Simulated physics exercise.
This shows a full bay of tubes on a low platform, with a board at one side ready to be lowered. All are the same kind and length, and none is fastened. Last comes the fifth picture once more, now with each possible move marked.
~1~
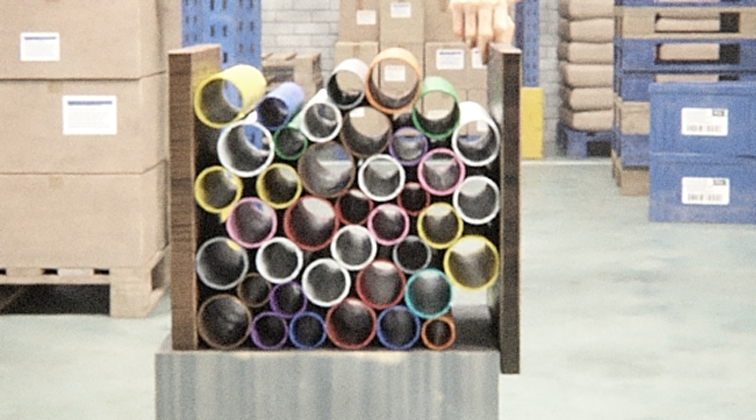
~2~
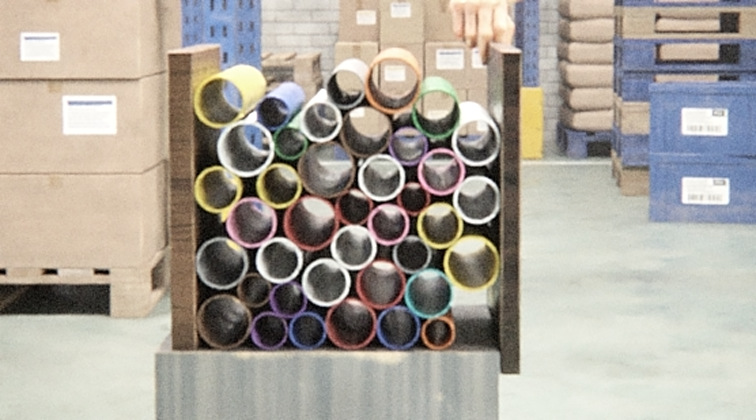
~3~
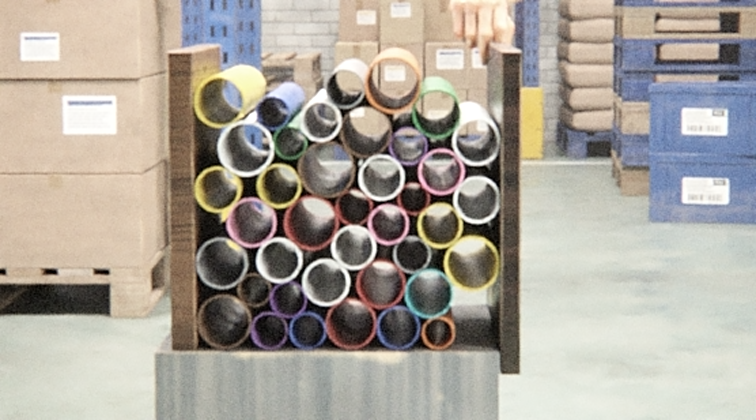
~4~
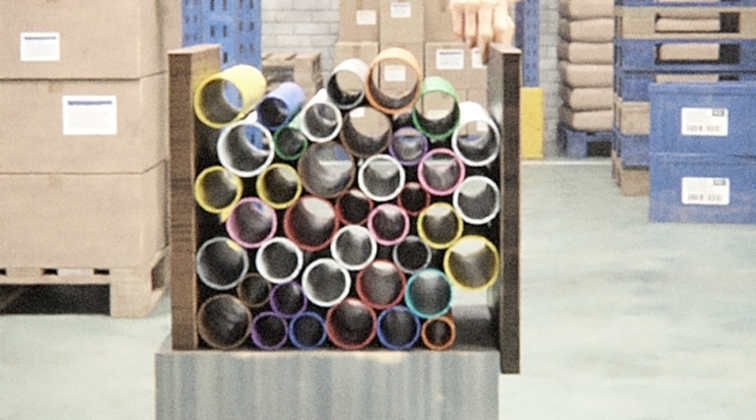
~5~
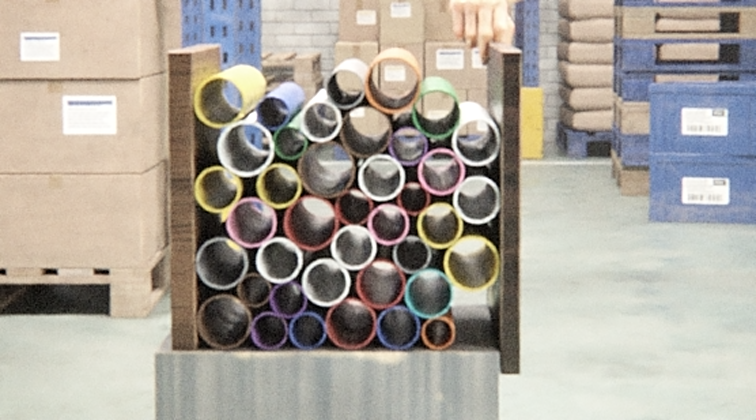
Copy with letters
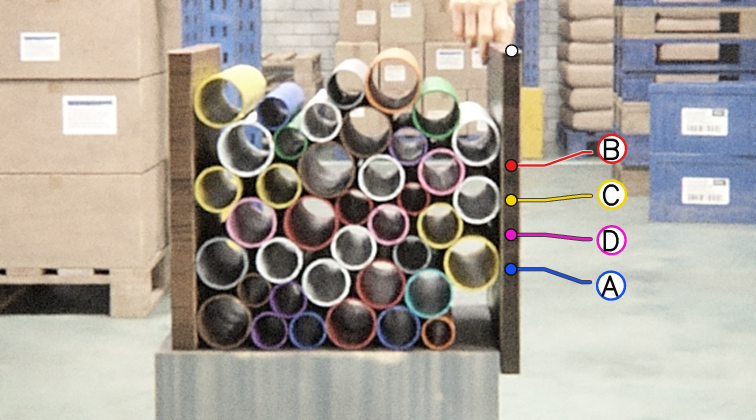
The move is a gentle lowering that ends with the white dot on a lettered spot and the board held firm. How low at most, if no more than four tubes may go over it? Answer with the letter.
The answer is mark D.
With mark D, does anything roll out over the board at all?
At D: Yes.
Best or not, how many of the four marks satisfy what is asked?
The number is three.
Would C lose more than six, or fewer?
At C, fewer than six.
On the copy, A at (511, 269); B at (511, 166); C at (511, 200); D at (511, 235); the white dot at (512, 51).
On D. First, top of the board (500, 153).
Then, top of the board (500, 234).
Finally, top of the board (500, 234), three out over the board.
By contrast, A more than four out over the board; B none out over the board; C three out over the board.
